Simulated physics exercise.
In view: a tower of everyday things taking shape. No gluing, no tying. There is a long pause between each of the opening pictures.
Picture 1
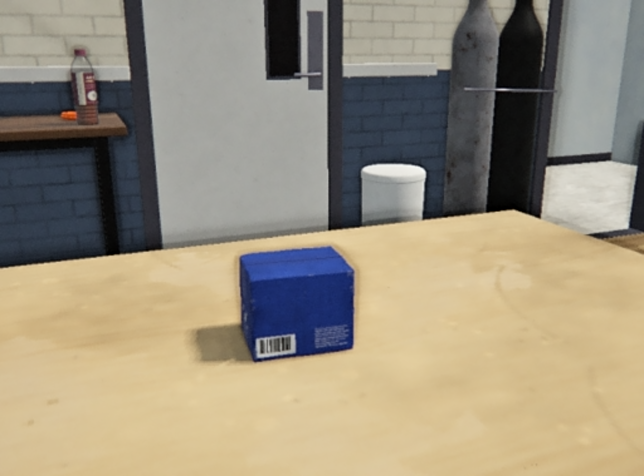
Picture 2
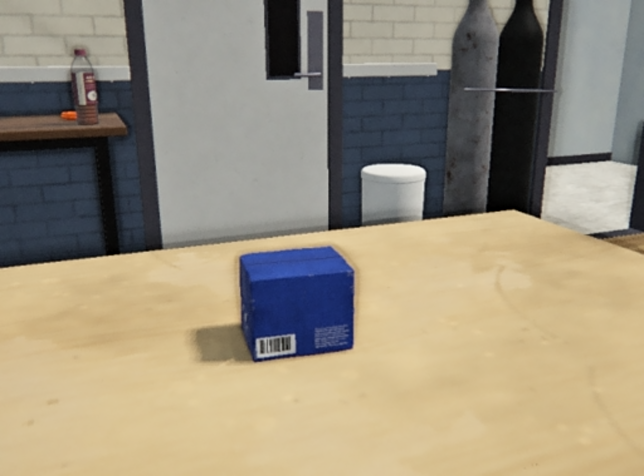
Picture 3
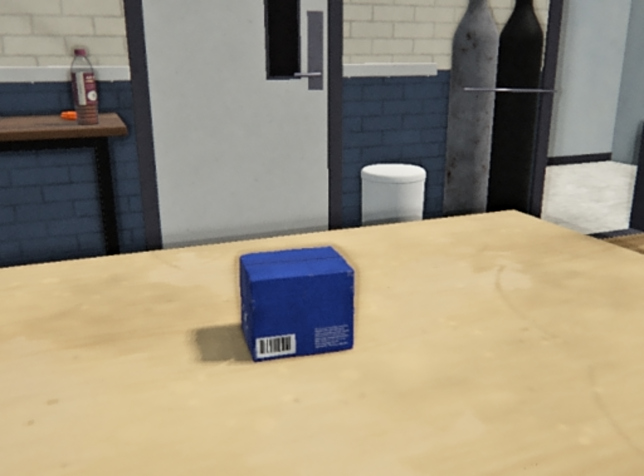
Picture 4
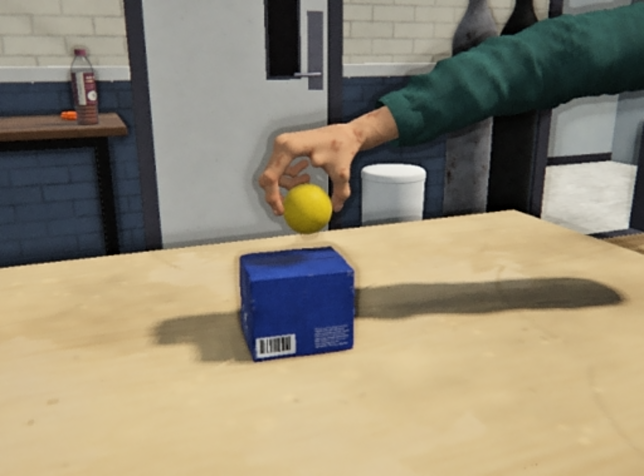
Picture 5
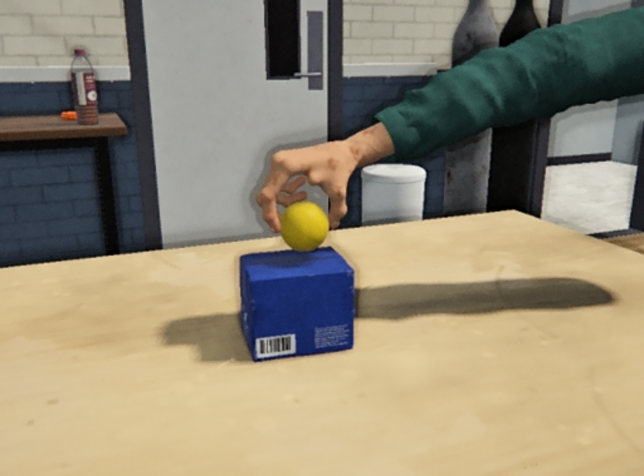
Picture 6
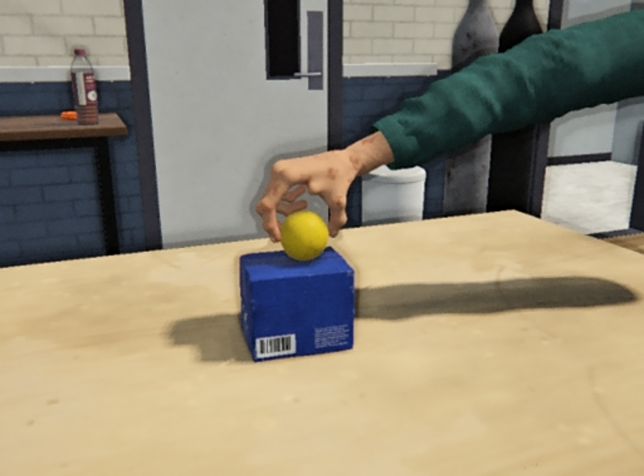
The clip opens on a blue box sitting alone on a pale wooden table, with nothing moving. A hand in a green sleeve then appears from the right, holding a yellow lemon above the box. It lowers the lemon a short way onto the box's top, the fingers still around it.
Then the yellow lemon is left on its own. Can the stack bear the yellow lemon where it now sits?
Nothing topples.
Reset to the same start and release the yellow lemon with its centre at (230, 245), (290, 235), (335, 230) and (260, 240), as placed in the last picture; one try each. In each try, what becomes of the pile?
Result per case: First toppled, second still standing, third still standing, fourth still standing.
Then, 0.50 s past the last view, nothing moves.
Then, 0.90 s past the last view, yellow lemon resting near (304, 236).
Finally, both still in place. Final places as the last picture's camera would see them, yellow lemon near (304, 236). The pile stays up.
